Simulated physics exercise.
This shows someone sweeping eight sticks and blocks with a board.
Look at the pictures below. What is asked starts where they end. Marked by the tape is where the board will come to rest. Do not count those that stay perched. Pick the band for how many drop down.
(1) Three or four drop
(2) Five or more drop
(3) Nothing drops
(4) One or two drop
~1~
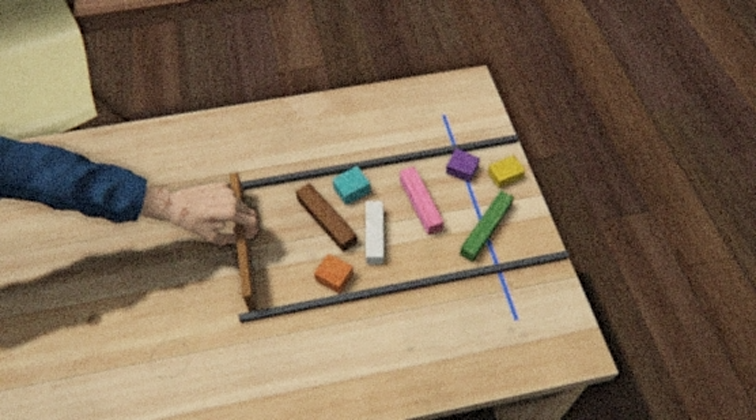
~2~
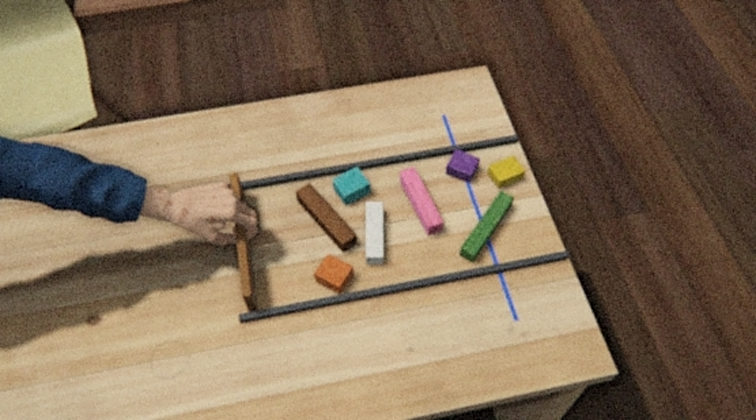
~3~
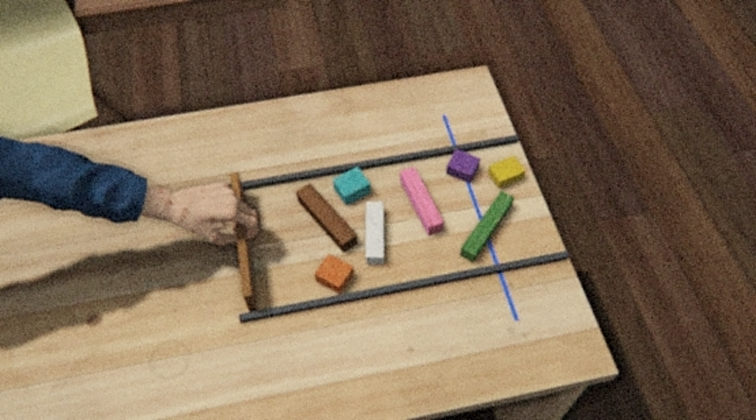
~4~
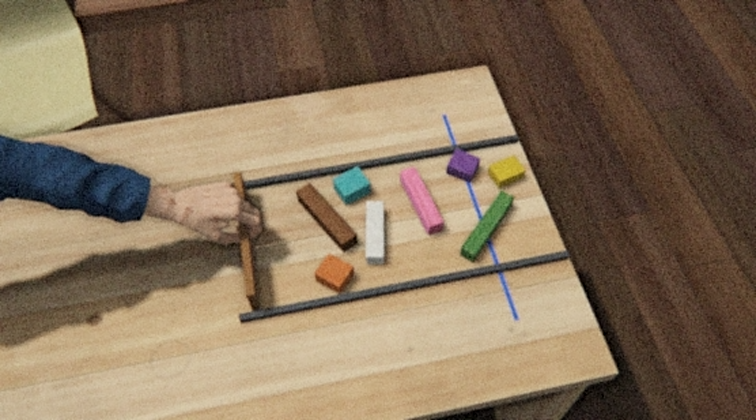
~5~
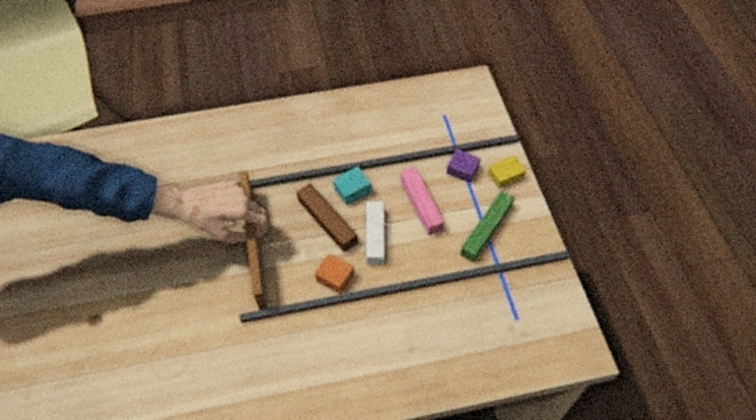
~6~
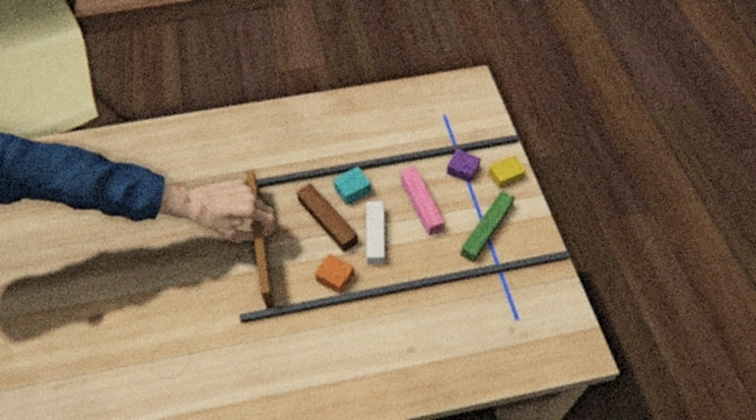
The answer is 4.
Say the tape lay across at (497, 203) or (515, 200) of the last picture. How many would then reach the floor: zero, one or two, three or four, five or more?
Taking the two tapes in that order, the answers are 3 or 4 and more than four.
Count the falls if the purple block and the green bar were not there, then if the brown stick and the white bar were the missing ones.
That gives 1 in the first case, then 0 in the second.
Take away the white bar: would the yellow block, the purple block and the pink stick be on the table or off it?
So the yellow block goes down, the purple block keeps its place and the pink stick keeps its place.
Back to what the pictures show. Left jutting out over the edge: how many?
As for overhanging, the count is 1.
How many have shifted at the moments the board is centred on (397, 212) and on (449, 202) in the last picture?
First 6, then 8.
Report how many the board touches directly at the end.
I count 2 of them.
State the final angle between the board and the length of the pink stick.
It measures close to 15 degrees.
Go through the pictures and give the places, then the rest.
The first frame shows yellow block (506, 172); green bar (487, 225); purple block (463, 166); board (243, 240); tape (476, 207).
The second frame shows green bar (487, 226); pink stick (421, 201).
The third frame shows purple block (463, 166); brown stick (326, 217).
The fourth frame shows yellow block (507, 172); board (246, 239).
The fifth frame shows green bar (488, 226); orange block (335, 274).
The sixth frame shows yellow block (507, 172); green bar (488, 226); purple block (464, 166); board (260, 237); tape (477, 207).
A little later, none off yet; yellow block at rest near (507, 172); green bar at rest near (488, 226); purple block at rest near (464, 166).
Next, none off yet; yellow block shifted about its own width near (535, 172); green bar shifted a little near (507, 225); purple block shifted well along near (506, 157).
When it is over, the number that fall off is one or two; down, purple block and yellow block.
